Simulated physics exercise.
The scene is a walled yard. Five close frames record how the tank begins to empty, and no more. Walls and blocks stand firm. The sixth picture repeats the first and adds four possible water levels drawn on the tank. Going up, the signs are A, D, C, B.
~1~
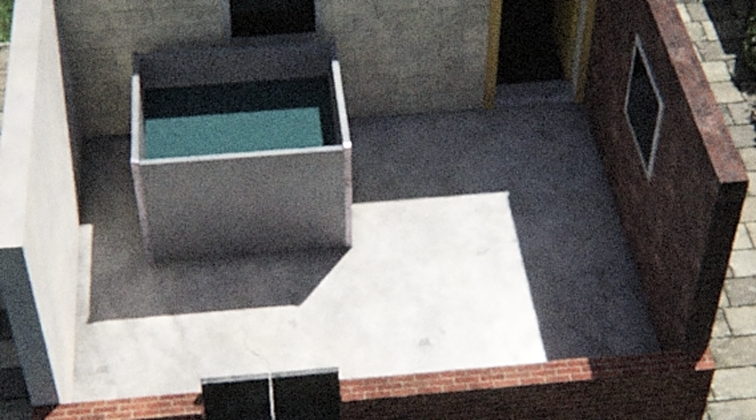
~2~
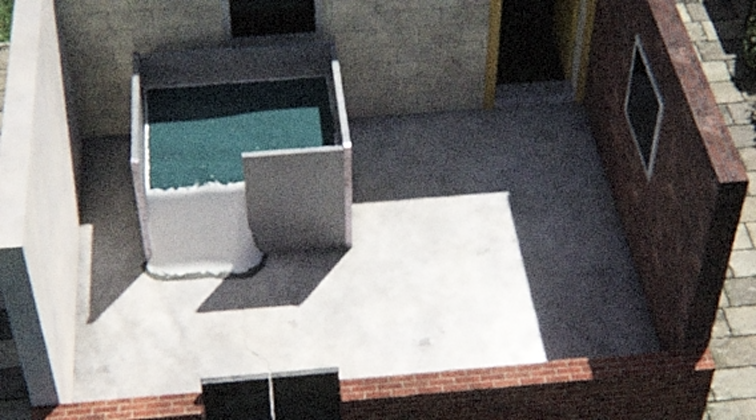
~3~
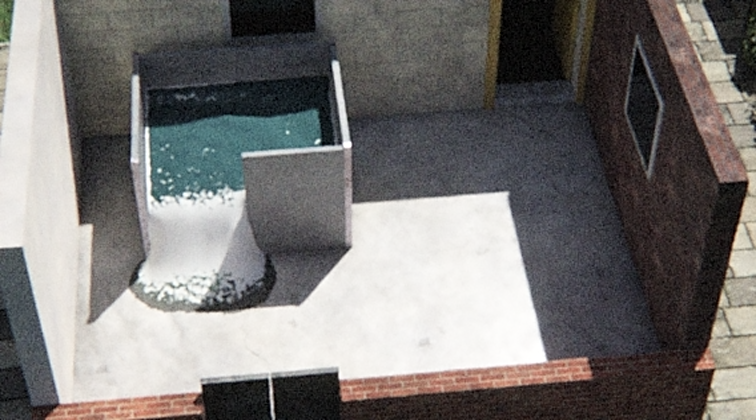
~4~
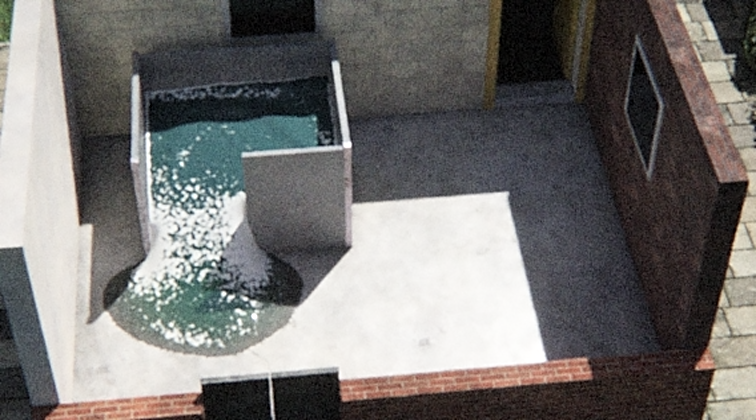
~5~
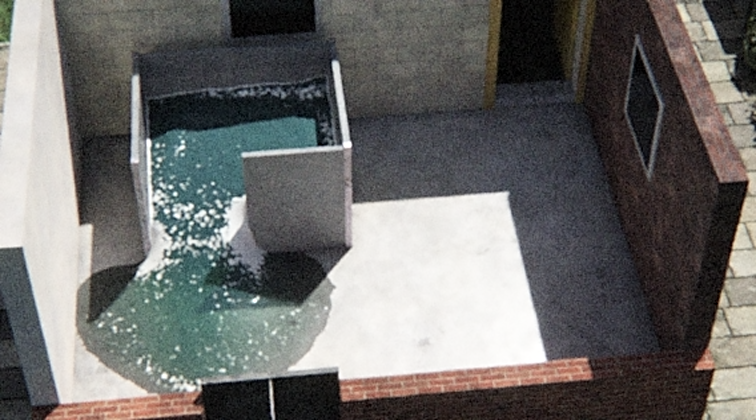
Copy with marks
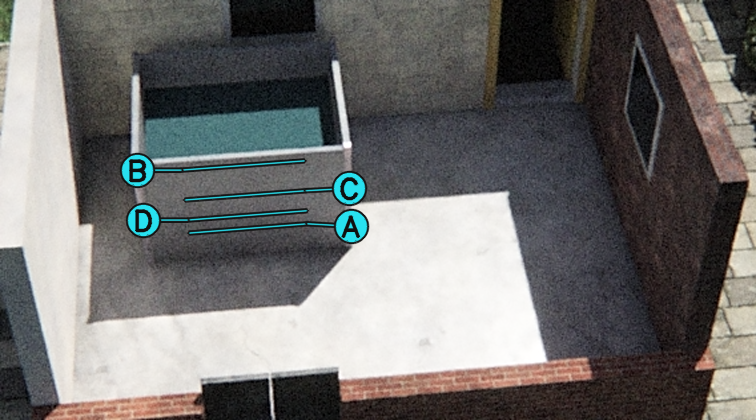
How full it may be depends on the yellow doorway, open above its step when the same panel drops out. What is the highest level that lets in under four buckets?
I would pick mark D.
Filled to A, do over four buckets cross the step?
No.
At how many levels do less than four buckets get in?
Two of them.
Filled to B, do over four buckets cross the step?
Yes, it does.
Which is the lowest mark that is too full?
Here it is mark C.
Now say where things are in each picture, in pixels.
Water in the tank at rest, its middle at (241, 131); foot of the yellow doorway at (534, 104); shut gate at (270, 382), in the first picture.
Front seen at (257, 265), 2 % of the ground wet, in the second picture.
Front seen at (253, 297), 4 % of the ground wet, in the third picture.
Front seen at (224, 348), 9 % of the ground wet, in the fourth picture.
Front seen at (120, 362), 17 % of the ground wet, in the fifth picture.
On the marked copy, A at (248, 228); B at (243, 165); C at (245, 195); D at (247, 215); from the bottom up A, D, C, B.
With A, nothing gets over.
With B, dozens of bucketfuls pour in.
With C, about 12 bucketfuls get in.
With D, a bucket or two gets in.
